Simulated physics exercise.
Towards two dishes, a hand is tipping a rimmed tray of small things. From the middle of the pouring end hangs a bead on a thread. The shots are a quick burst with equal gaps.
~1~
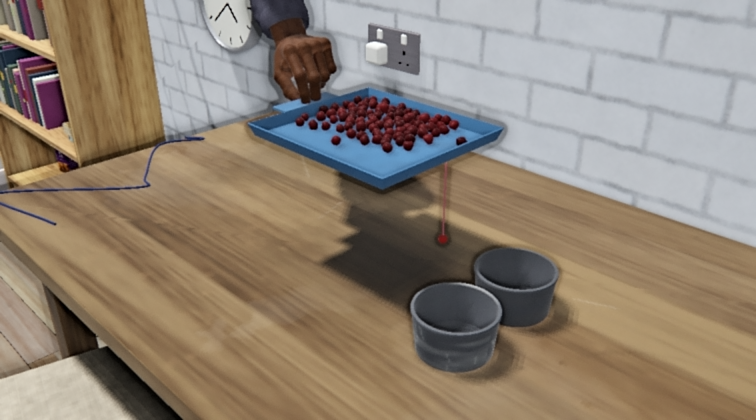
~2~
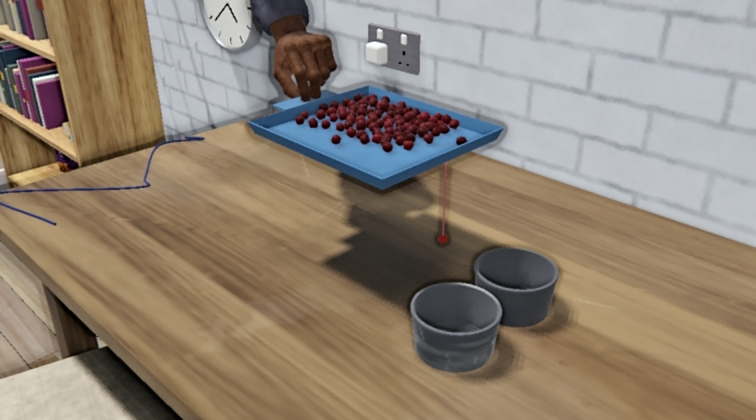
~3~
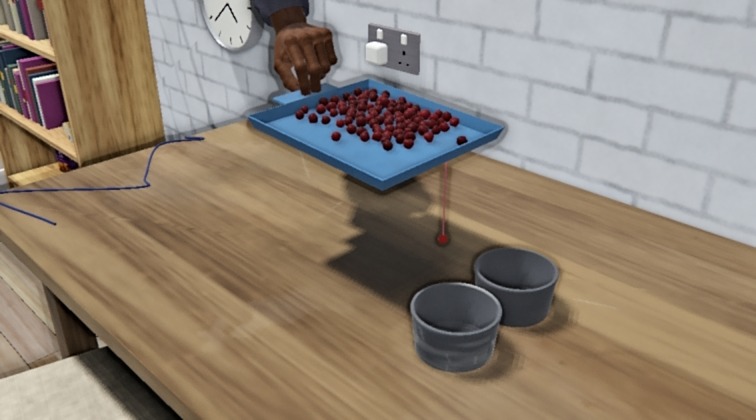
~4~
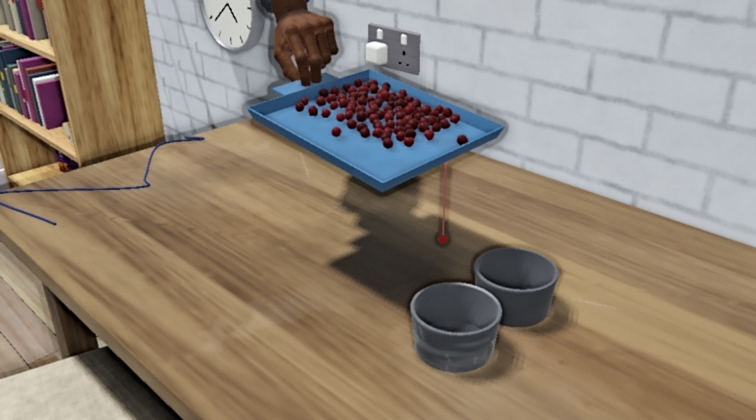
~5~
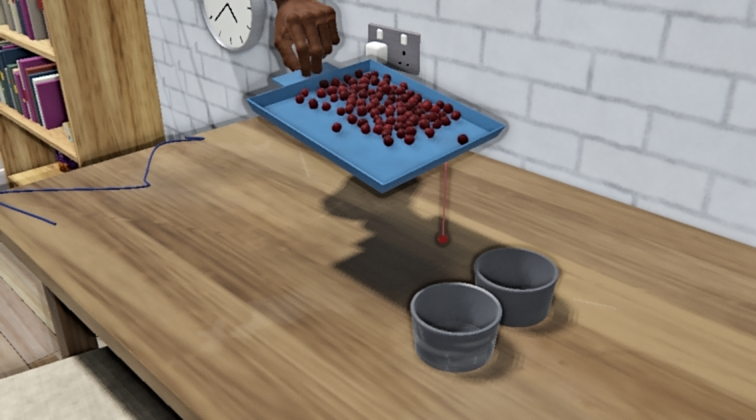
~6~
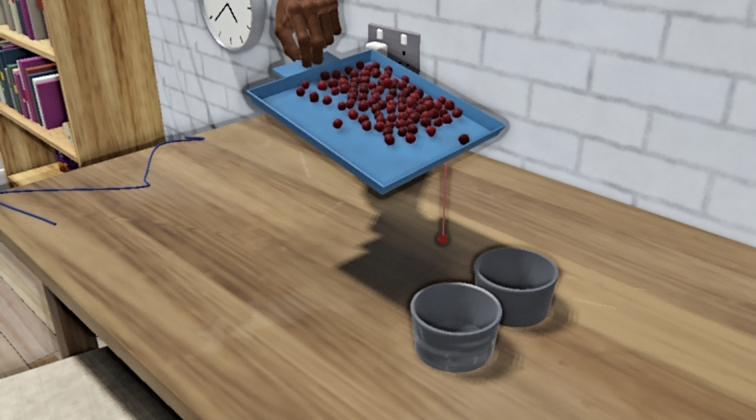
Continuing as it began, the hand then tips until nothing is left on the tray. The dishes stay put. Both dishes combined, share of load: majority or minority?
Minority.
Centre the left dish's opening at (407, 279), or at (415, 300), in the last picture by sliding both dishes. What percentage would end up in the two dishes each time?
First position: Some 60 %; second position: Some 80 %.
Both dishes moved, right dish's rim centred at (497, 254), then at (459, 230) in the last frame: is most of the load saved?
So that's a greater portion the first time round, a lesser portion the second.
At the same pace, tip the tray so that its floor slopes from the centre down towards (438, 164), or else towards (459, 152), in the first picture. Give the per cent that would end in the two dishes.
Somewhere close to 40 % the first time, 10 % the second.
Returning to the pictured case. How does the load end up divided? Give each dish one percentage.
So the left dish keeps 0 per cent, and the right one keeps 20 per cent.
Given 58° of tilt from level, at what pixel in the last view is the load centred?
Look around (424, 140) in the last picture.
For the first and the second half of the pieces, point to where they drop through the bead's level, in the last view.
Roughly (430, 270) first, then roughly (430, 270).
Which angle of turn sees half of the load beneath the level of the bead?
Angle: Approx. 90 degrees.
Shortly afterwards, tray tipped steeply; all but a few on the tray; only a few outside both; a little in the air.
Next, tray tipped right over; a little on the tray; only a few in the left dish; a little in the right dish; near half outside both; near a quarter in the air.
Some moments later, tray tipped past a quarter turn; a little in the left dish; near a quarter in the right dish; the bulk outside both.
In the end, tray tipped past a quarter turn; a little in the left dish; near a quarter in the right dish; the bulk outside both.
